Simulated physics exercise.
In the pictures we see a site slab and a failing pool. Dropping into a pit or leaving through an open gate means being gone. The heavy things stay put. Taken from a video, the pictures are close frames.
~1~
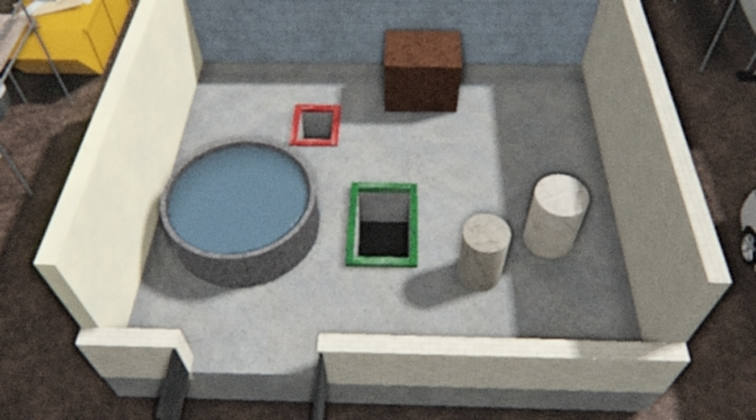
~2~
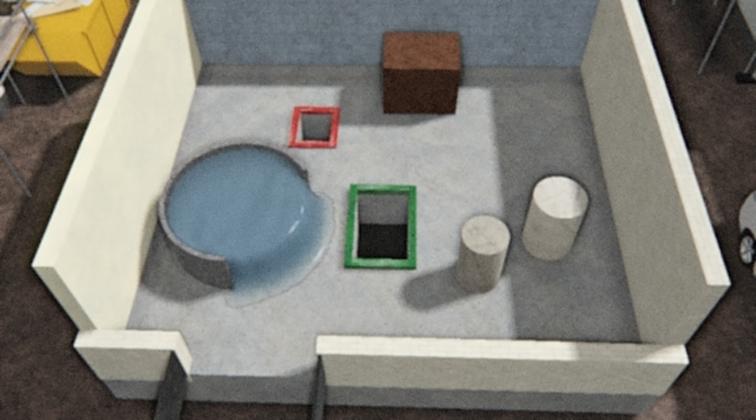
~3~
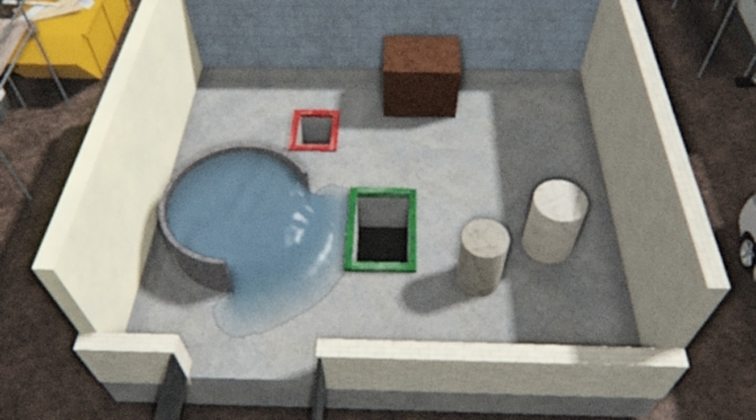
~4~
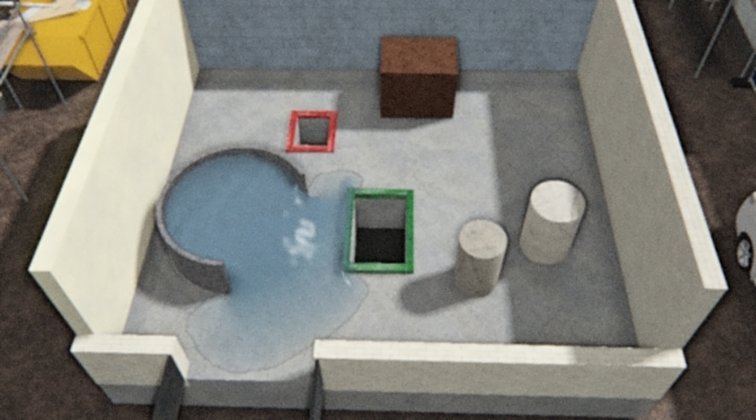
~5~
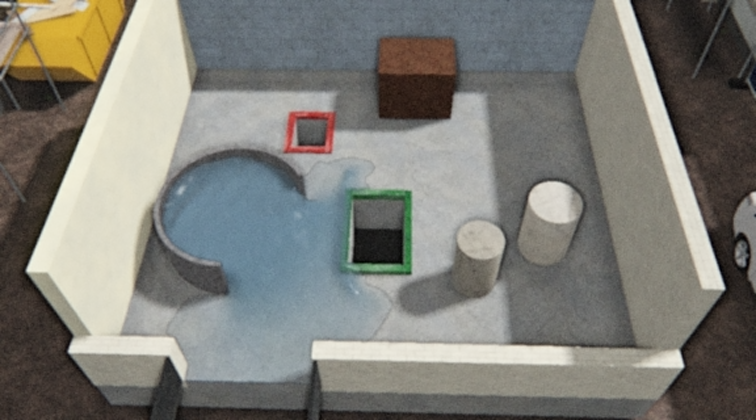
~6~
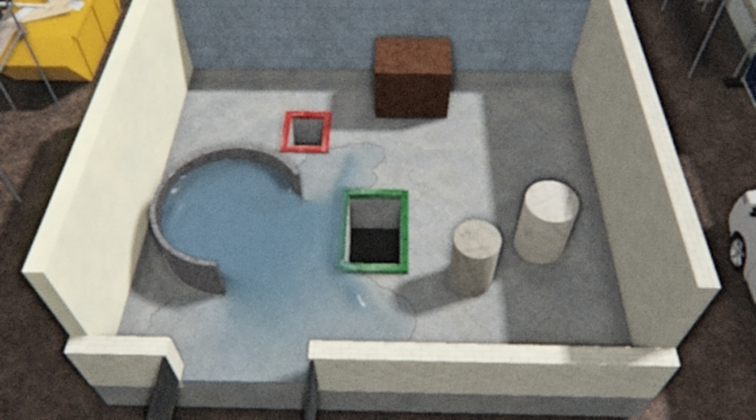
On a walled concrete slab, a round grey tank opening on its right side, blue water spreading toward the front gap and around the green-framed pit.
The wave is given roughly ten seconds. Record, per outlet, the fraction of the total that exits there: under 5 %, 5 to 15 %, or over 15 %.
The gate pulls in a good deal - past fifteen per cent; the green pit pulls in a good deal - past fifteen per cent; the red pit pulls in barely a drop - beneath five per cent.
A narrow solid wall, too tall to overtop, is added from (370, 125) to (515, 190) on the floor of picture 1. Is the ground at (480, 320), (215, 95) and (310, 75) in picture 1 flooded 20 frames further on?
Listed order - wet, dry, dry.
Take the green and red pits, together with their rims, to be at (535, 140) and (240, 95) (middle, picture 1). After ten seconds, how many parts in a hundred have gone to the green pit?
Share, green pit, approx.: 6 in a hundred.
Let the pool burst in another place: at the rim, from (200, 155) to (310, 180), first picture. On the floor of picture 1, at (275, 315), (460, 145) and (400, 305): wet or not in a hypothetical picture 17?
Taking them in order, I'd say not reached, swamped and not reached.
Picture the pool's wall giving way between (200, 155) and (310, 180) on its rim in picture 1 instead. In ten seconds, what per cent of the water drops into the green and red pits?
The green pit takes 2 per cent and the red pit 20 per cent.
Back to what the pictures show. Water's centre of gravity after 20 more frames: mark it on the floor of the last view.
I reckon somewhere around (393, 266).
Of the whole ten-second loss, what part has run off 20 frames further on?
Approximately 75 in a hundred, I think.
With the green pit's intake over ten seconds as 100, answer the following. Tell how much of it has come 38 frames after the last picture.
Share at that point: Close to 100 in a hundred.
A moment on, water covers 25 % of the floor; the gate 7 %, the green pit 11 %, the red pit 0 %.
Next, water covers 35 % of the floor; the gate 12 %, the green pit 17 %, the red pit 0 %.
Then, water covers 45 % of the floor; the gate 18 %, the green pit 19 %, the red pit 0 %.
Later, water covers 70 % of the floor; the gate 24 %, the green pit 19 %, the red pit 1 %.
In the end, water covers 90 % of the floor; the gate 28 %, the green pit 19 %, the red pit 1 %.
